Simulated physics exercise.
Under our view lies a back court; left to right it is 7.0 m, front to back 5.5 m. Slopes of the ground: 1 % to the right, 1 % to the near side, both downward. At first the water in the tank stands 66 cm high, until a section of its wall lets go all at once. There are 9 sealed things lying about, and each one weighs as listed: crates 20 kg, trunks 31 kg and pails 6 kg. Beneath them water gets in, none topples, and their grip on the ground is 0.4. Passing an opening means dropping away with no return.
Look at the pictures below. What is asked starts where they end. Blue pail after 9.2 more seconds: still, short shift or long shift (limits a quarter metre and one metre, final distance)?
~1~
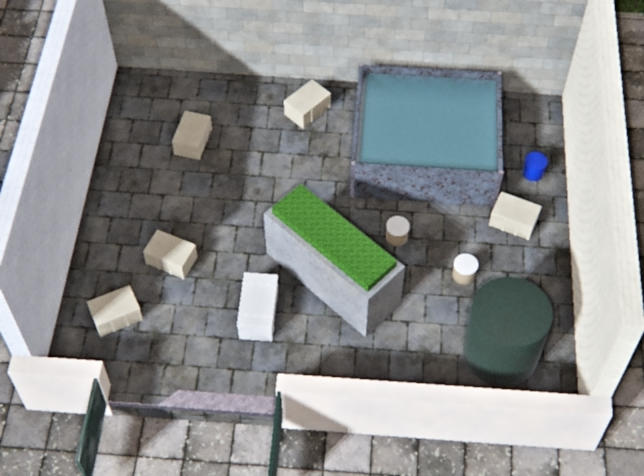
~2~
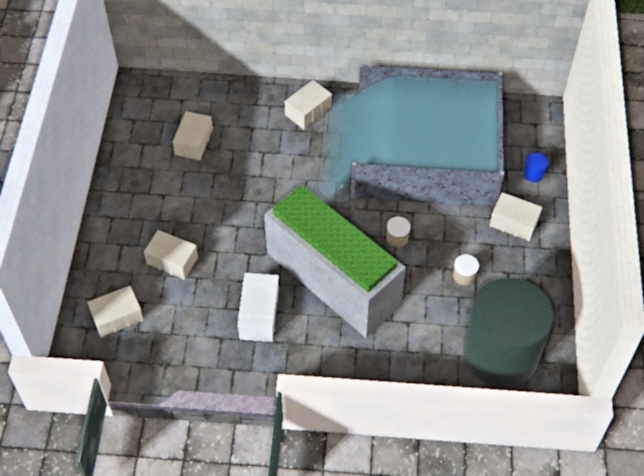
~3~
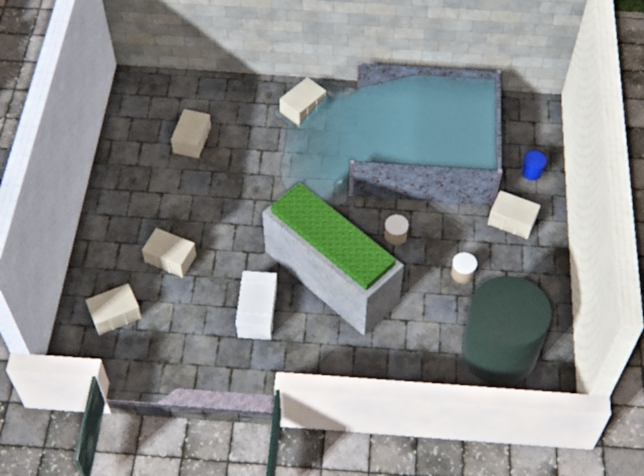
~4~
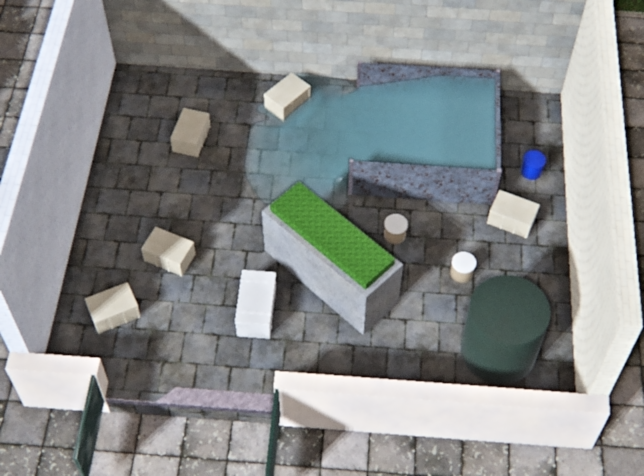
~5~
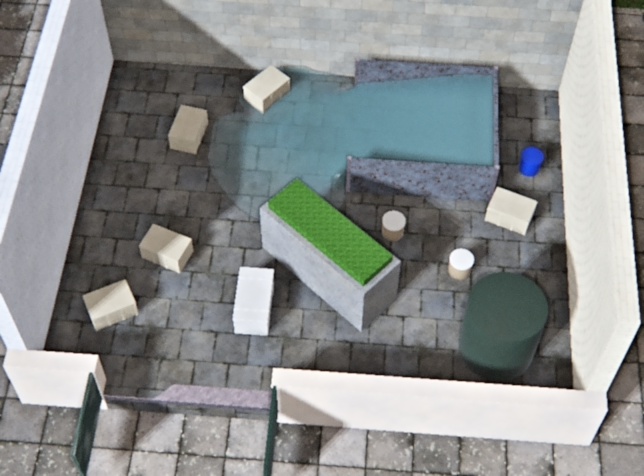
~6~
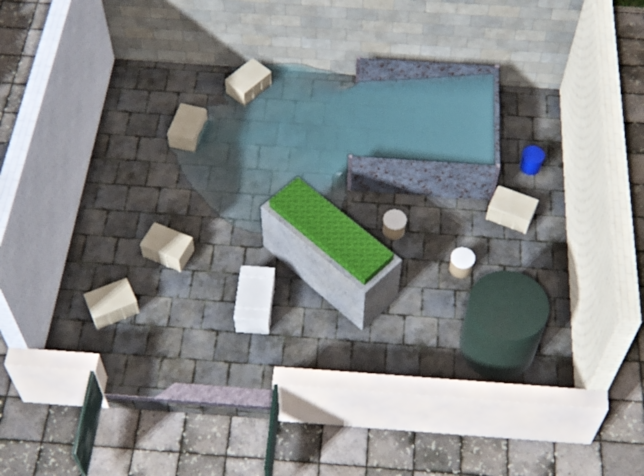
Distance: Minimal.
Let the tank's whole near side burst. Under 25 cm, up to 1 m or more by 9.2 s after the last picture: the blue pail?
The blue pail simply gets swept away.
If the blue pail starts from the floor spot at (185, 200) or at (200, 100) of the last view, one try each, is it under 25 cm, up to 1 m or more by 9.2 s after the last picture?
Results, in order: Borne far off, then borne far off.
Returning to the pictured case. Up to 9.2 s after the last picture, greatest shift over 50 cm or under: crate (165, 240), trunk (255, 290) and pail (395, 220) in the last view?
Taking them in order: Exceeded, exceeded and fell shy.
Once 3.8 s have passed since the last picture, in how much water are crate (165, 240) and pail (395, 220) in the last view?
Around 12 cm and 0 cm.
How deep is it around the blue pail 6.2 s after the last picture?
About 0 cm.
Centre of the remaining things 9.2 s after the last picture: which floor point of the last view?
Around (411, 218).
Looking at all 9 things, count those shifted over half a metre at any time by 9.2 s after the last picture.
Total: 5.
Then, 1.2 s after the last picture the blue pail is near (533, 155), 0.0 m from its start, aground; 0 of 9 are out; 2 afloat.
Then, 3.8 s after the last picture the blue pail is near (533, 155), 0.0 m from its start, aground; 1 of 9 are out; 3 afloat.
Then, 6.2 s after the last picture the blue pail is near (533, 155), 0.0 m from its start, aground; 3 of 9 are out; 0 afloat.
Then, 9.2 s after the last picture the blue pail is near (533, 155), 0.0 m from its start, aground; 3 of 9 are out; 0 afloat.
